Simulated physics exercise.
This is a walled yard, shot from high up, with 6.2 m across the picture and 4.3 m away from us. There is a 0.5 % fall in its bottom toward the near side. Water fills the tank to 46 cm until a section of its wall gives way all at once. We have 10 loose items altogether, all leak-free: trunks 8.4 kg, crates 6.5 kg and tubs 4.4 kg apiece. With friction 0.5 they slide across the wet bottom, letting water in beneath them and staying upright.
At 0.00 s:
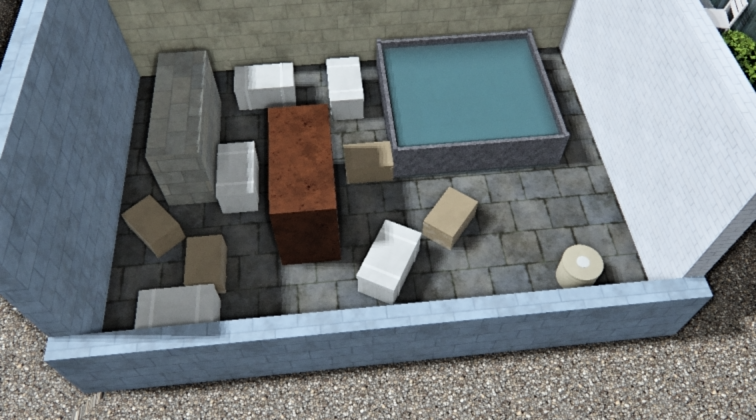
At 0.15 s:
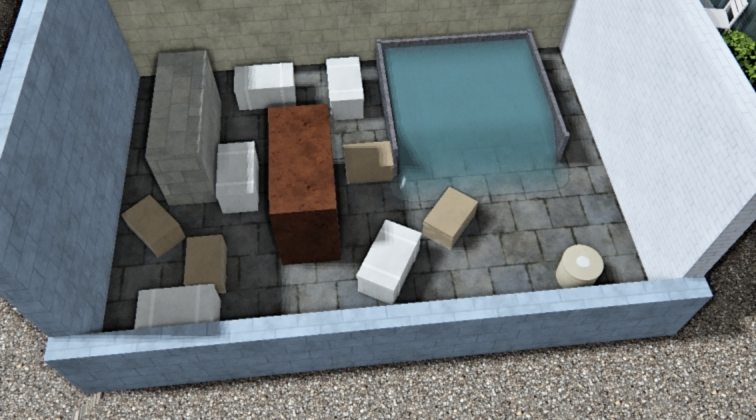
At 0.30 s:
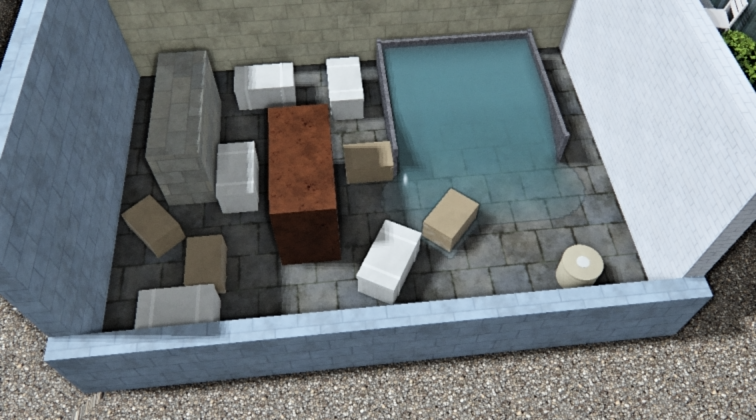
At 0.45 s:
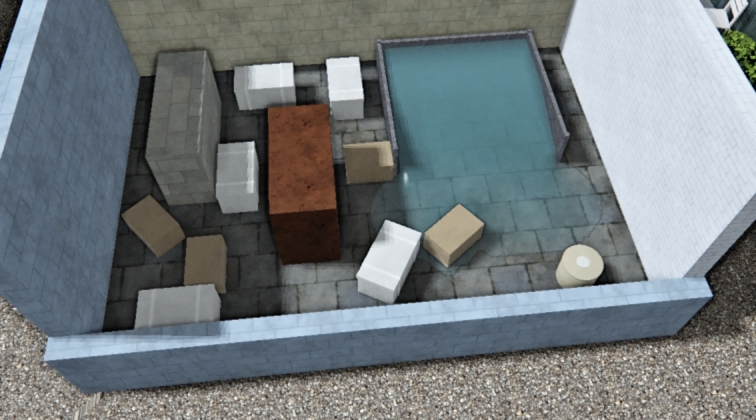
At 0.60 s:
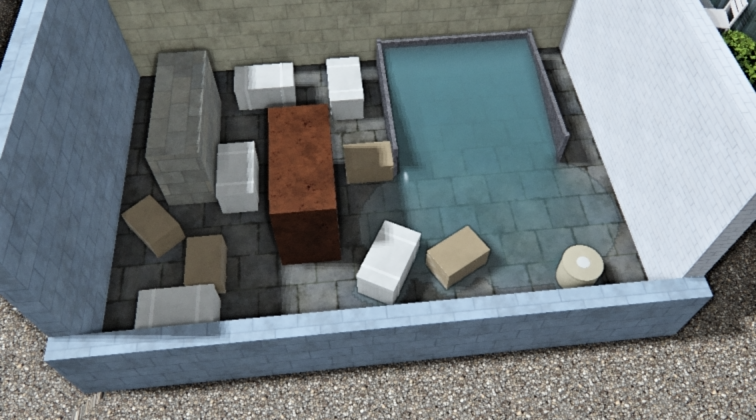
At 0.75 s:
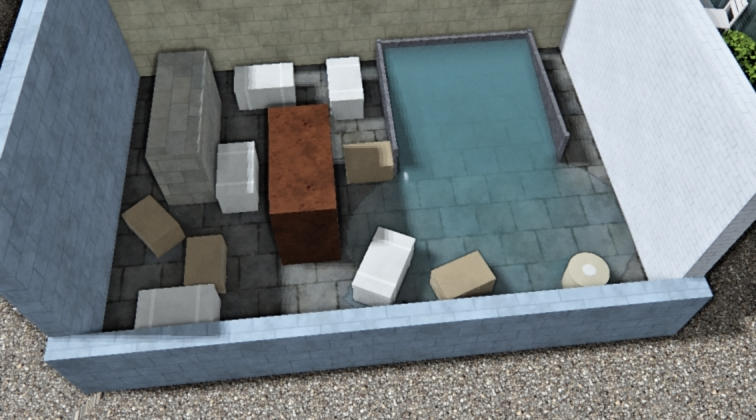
A raised tank of blue-green water fills the back right of a walled, stone-paved yard, seen from high above by a camera that stays still. White and tan boxes stand around a tall rust-red block and a grey one on the left, with a cream tub at front right. The tank's front side disappears, water spreads across the paving toward the near wall, and a tan box slides forward, turning, before the nearby white box and tub shift slightly.
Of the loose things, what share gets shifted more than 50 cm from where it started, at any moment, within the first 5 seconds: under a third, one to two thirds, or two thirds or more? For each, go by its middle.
Two thirds or more.
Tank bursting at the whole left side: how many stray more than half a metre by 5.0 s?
The count would be 5.
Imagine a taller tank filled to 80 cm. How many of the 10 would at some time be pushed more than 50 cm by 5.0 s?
It would come to 7 of them.
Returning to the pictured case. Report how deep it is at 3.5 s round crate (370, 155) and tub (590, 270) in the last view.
Roughly 1 and 14 cm.
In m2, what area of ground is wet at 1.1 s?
About 11.0 m2.
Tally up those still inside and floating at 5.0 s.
Total: 7.
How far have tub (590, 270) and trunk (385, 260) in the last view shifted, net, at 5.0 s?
Object 1: 350 cm. Object 2: 200 cm.
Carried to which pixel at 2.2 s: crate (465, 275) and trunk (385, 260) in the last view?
Near (421, 289) and (287, 280).
After 1.1 s 1 of 10 are over 50 cm from their spots; 2 afloat.
After 2.2 s 3 of 10 are over 50 cm from their spots; 2 afloat.
After 3.5 s 5 of 10 are over 50 cm from their spots; 5 afloat.
After 5.0 s 7 of 10 are over 50 cm from their spots, and 7 have been at some point; 7 afloat.
